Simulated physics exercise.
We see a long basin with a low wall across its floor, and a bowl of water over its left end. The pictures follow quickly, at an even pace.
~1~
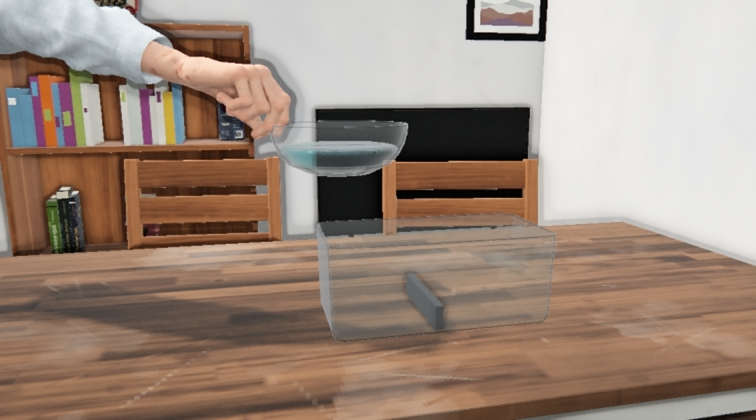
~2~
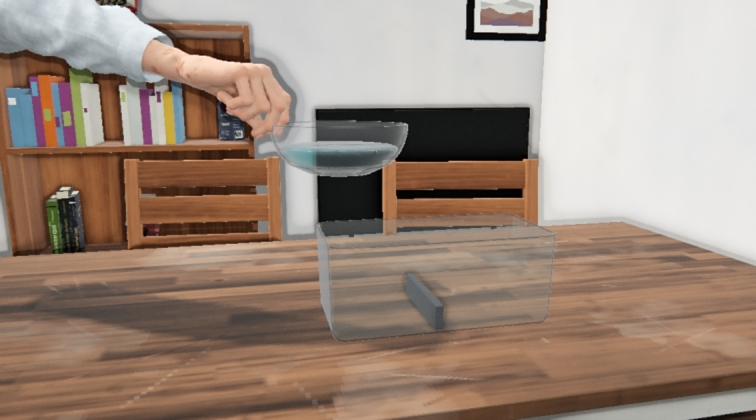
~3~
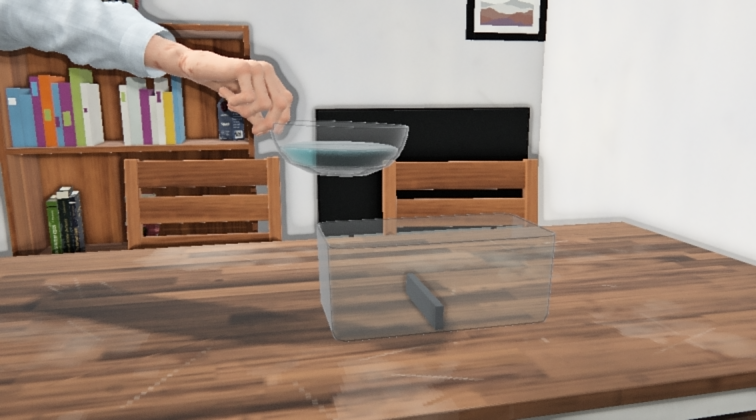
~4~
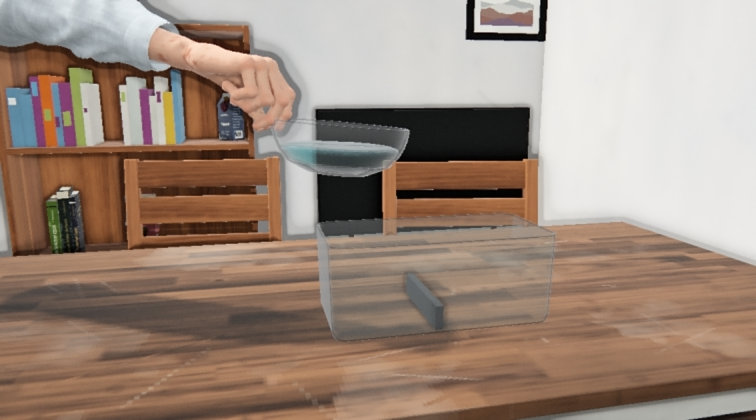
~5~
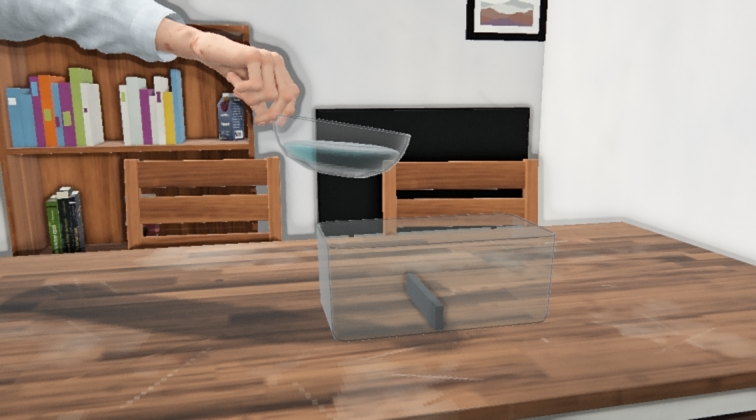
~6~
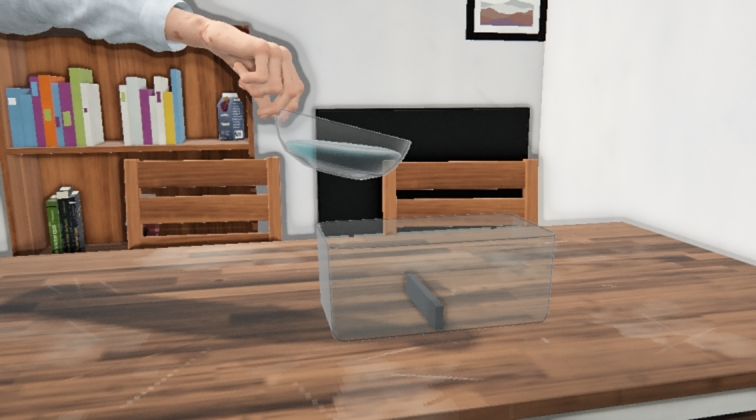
In a bright room with white walls, a wooden table is seen from its near side, slightly above the top, with two wooden chairs, a bookcase and a dark panel behind. A clear long basin with a low grey wall on its floor sits below a clear bowl of bluish water, held by a pale-blue-sleeved hand. The hand slowly tilts the bowl, lowering its right edge, while the camera stays still.
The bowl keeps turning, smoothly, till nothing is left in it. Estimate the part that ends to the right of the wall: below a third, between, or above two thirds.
The share right of the wall is from a third to two thirds.
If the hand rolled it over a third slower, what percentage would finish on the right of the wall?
Near 55 %.
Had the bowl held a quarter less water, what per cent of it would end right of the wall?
About 50 per cent.
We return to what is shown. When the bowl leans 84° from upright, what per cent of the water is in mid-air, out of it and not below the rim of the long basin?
About 40 per cent.
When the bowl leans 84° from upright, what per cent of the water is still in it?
Some 15 per cent.
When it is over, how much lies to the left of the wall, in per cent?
It comes to 45 per cent or so.
A moment on, the tilt is 84° and 14 per cent is still to pour, 11 is left of the wall and 33 right of it.
Next, the tilt is 118° and 0 per cent is still to pour, 44 is left of the wall and 55 right of it.
Then the tilt is 119° and 0 per cent is still to pour, 44 is left of the wall and 55 right of it.
Later the tilt is 119° and 0 per cent is still to pour, 44 is left of the wall and 55 right of it.
Finally, 44 per cent lies left of the wall, 55 right of it and 1 outside.
